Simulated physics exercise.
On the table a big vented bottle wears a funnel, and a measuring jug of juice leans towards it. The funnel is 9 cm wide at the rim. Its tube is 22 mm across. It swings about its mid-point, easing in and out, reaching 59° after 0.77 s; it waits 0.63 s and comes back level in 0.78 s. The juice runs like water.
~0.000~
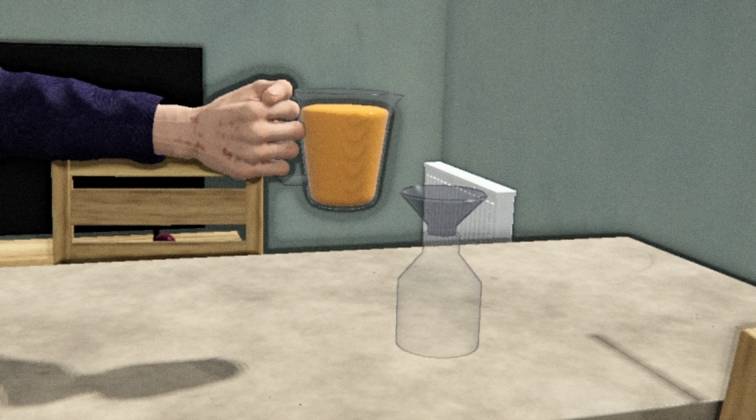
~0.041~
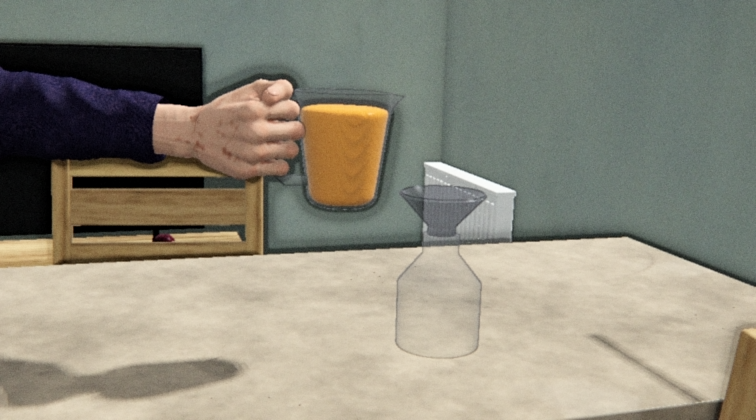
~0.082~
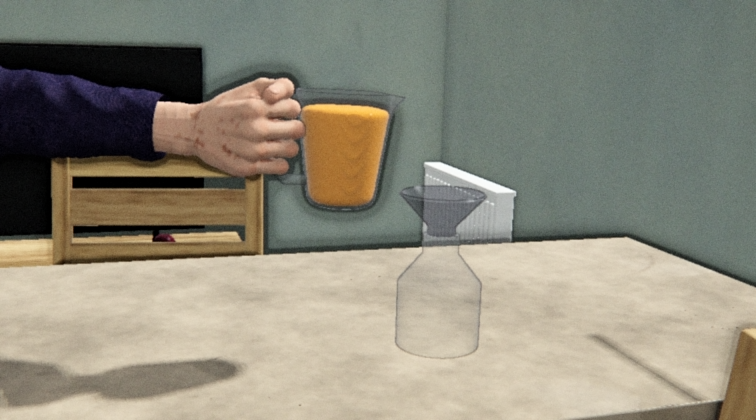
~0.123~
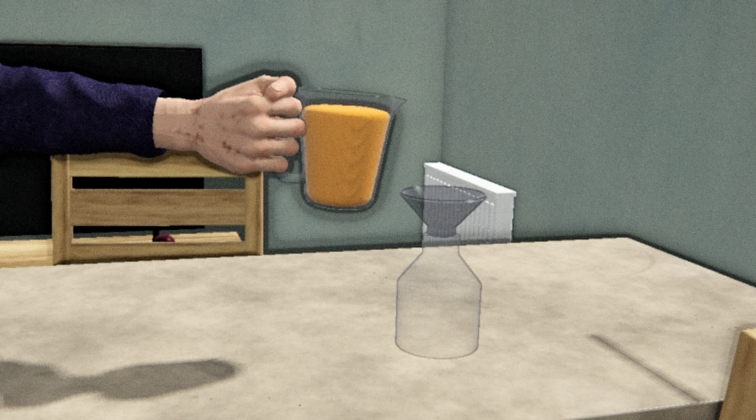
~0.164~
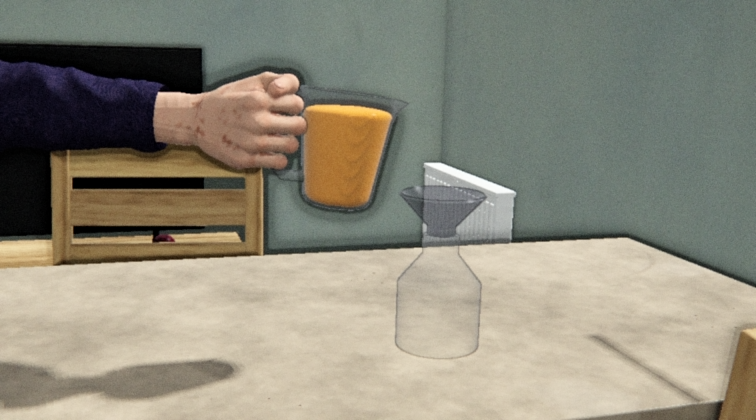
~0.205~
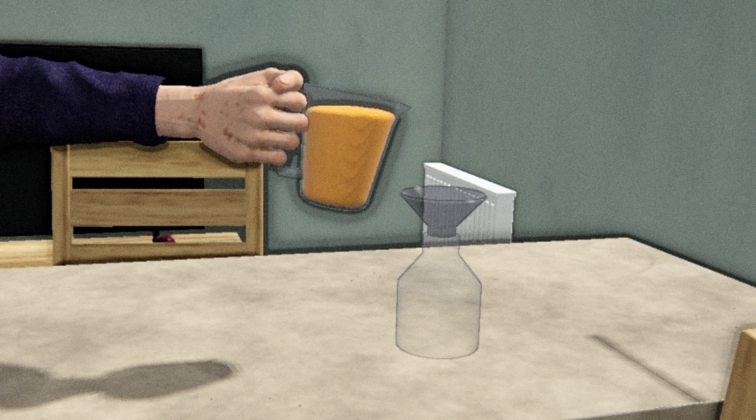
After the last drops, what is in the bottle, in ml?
Some 280 ml goes through.
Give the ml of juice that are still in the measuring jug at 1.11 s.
About 280 ml.
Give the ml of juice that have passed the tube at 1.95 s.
Some 280 ml.
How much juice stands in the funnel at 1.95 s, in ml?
About 0 ml.
After 0.73 s the tilt is 59° and 35 ml has passed the tube, 55 ml is in the funnel, 405 ml in the measuring jug and 0 ml has missed.
After 1.11 s the tilt is 59° and 140 ml has passed the tube, 70 ml is in the funnel, 280 ml in the measuring jug and 40 ml has missed.
After 1.51 s the tilt is 56° and 235 ml has passed the tube, 30 ml is in the funnel, 230 ml in the measuring jug and 50 ml has missed.
After 1.95 s the tilt is 12° and 280 ml has passed the tube, 0 ml is in the funnel, 225 ml in the measuring jug and 50 ml has missed.
In the end 280 ml has passed the tube, 0 ml is in the funnel, 225 ml in the measuring jug and 50 ml has missed.
